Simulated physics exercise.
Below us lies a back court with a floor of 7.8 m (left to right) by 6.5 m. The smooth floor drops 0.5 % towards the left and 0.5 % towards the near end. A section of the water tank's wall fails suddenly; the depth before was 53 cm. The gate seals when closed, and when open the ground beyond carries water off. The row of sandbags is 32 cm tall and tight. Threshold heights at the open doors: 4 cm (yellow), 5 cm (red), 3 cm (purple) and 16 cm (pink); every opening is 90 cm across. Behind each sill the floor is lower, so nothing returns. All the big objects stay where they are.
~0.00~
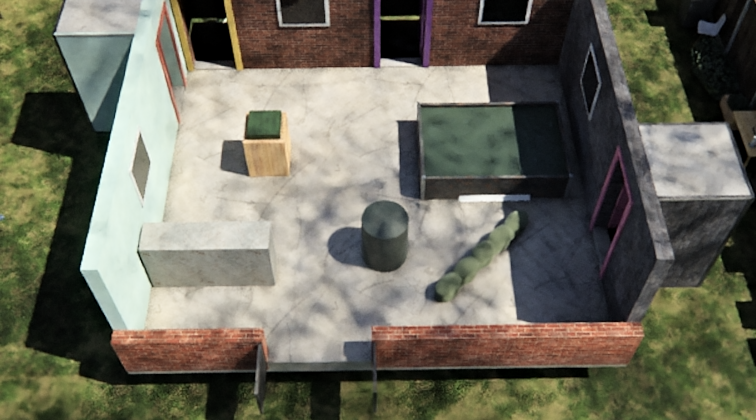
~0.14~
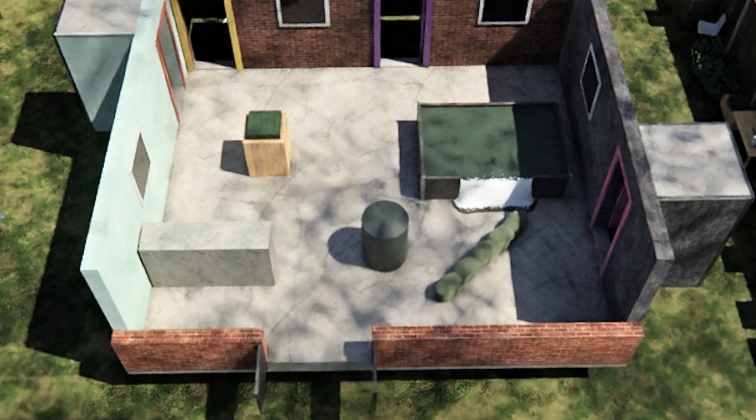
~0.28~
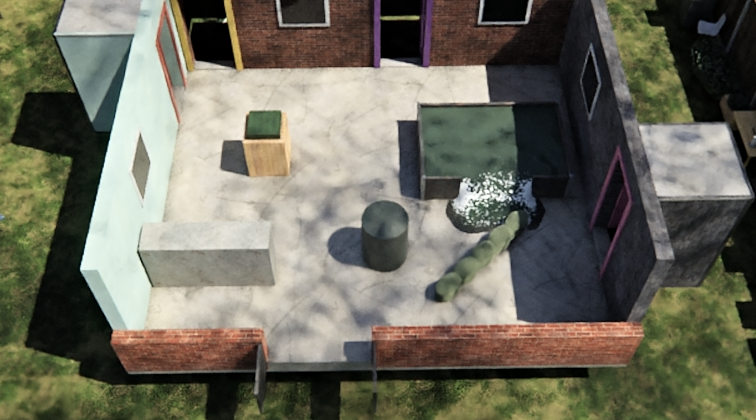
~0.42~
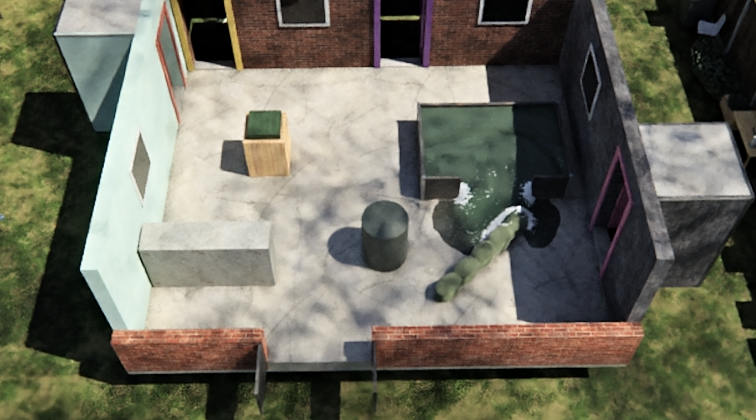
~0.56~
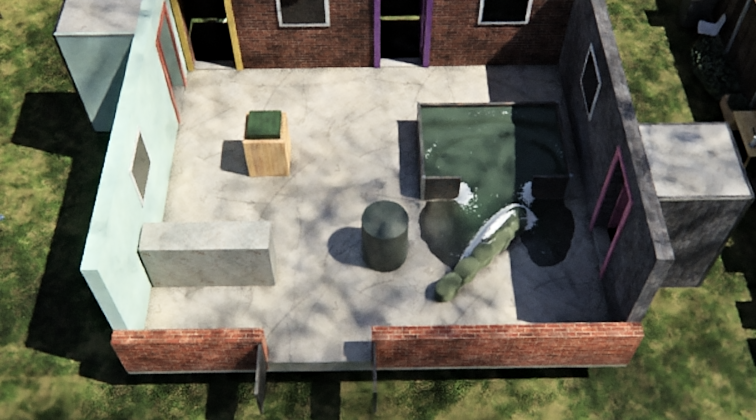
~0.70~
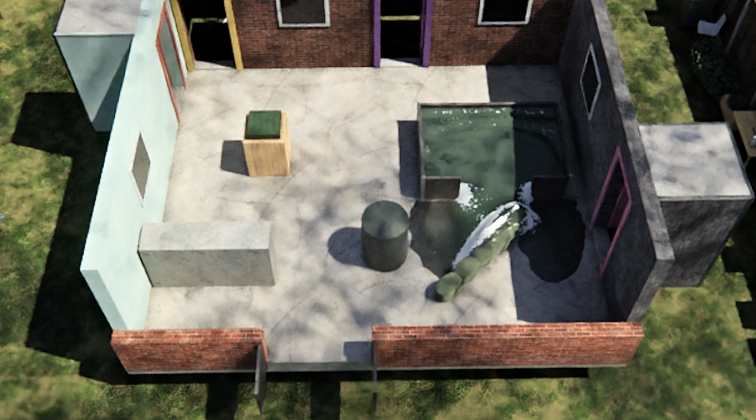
Dark green water bursting through a gap in a tank's near wall, foaming around a lumpy green mound and spreading across the courtyard floor.
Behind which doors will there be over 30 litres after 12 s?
Door by door: At the yellow door it keeps below the limit; at the red door it does not reach the limit; at the purple door it keeps below the limit; at the pink door it keeps below the limit.
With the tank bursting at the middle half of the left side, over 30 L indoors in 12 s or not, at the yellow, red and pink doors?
Then: Yellow past it, red above, pink not over.
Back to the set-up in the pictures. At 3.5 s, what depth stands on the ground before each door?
In cm: Yellow 0, red 0, purple 0, pink 12.
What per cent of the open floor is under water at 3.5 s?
Some 45 per cent of it.
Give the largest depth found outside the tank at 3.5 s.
About 24 cm.
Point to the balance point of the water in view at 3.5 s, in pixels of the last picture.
At about (471, 215).
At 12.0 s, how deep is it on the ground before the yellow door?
Roughly 2.0 cm deep.
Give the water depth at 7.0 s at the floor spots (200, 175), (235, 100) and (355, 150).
In that order: 1, 1 and 1 cm.
After 1.4 s water covers 15 % of the floor and is deepest (42 cm) near (508, 220); yellow door not reached, red door not reached, purple door not reached, pink door 17 cm at the sill, 0 L in.
After 2.2 s water covers 25 % of the floor and is deepest (32 cm) near (411, 254); yellow door not reached, red door not reached, purple door not reached, pink door 17 cm at the sill, 2 L in.
After 3.5 s water covers 45 % of the floor and is deepest (24 cm) near (508, 220); yellow door not reached, red door not reached, purple door not reached, pink door 12 cm at the sill, 5 L in.
After 7.0 s water covers 60 % of the floor and is deepest (16 cm) near (196, 350); yellow door 1 cm at the sill, 0 L in, red door not reached, purple door not reached, pink door 10 cm at the sill, 5 L in.
After 12.0 s water covers 90 % of the floor and is deepest (10 cm) near (141, 351); yellow door 2 cm at the sill, 0 L in, red door 4 cm at the sill, 0 L in, purple door 2 cm at the sill, 0 L in, pink door 7 cm at the sill, 5 L in.
